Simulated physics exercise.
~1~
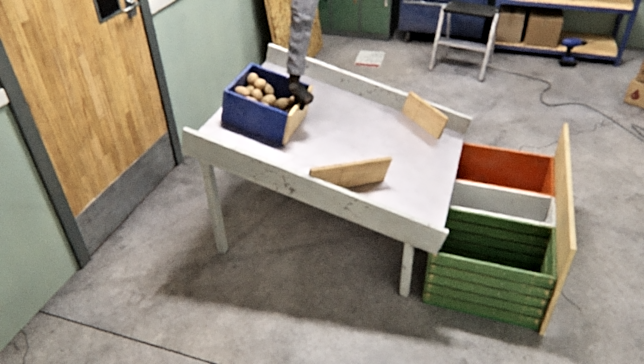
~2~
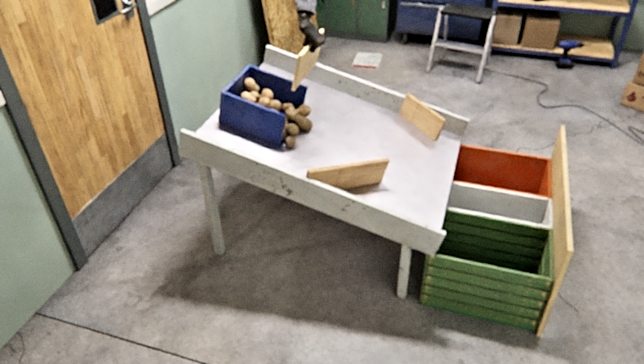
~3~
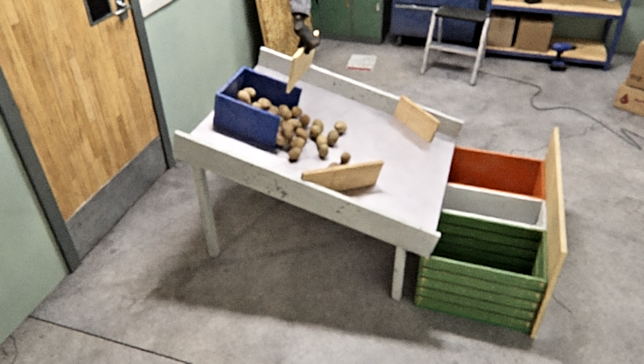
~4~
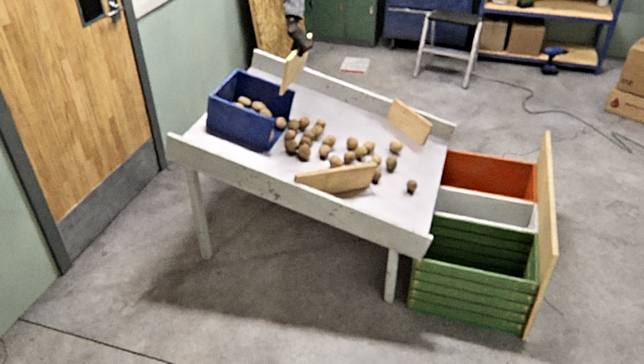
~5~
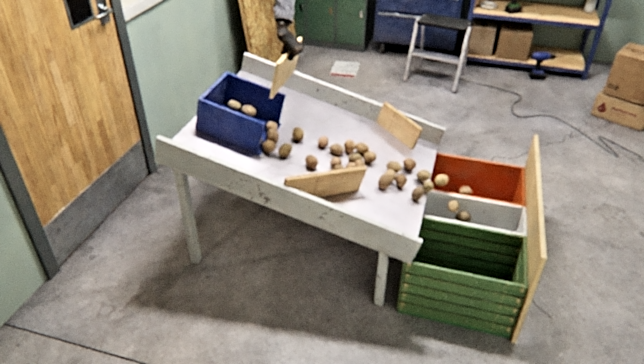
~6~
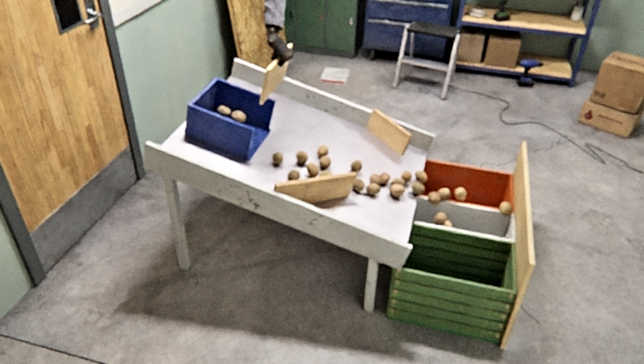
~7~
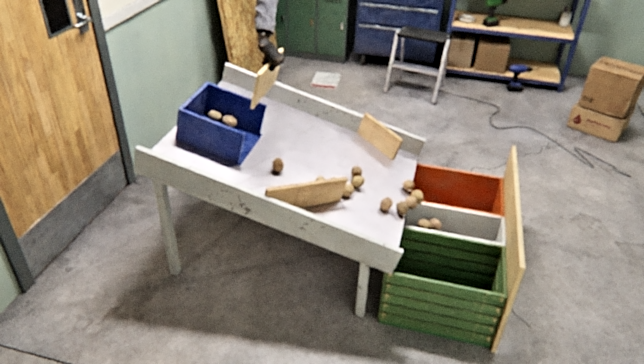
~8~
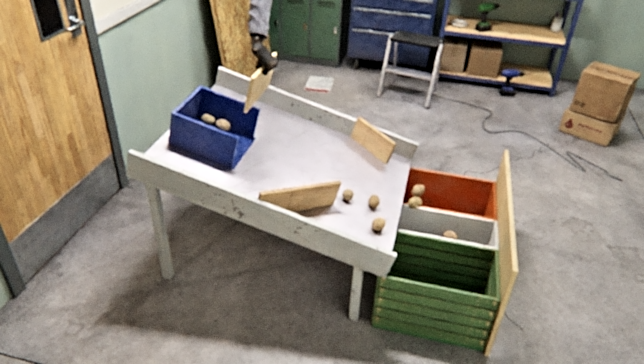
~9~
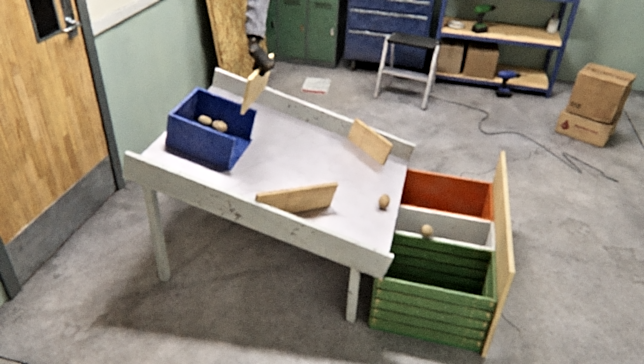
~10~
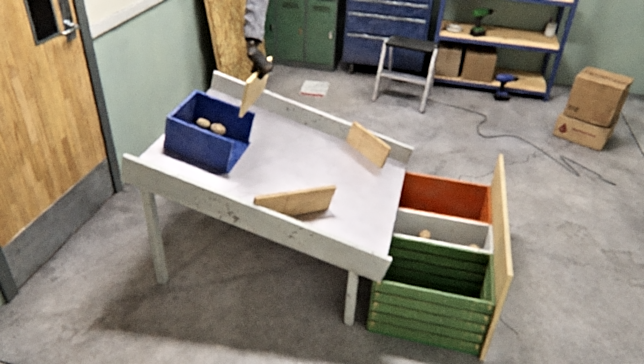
In a workshop, an arm lifted a wooden gate from a blue box on a sloping table, and round brown pieces rolled down between two angled boards toward three bins, leaving two in the box and some showing in the white middle bin.
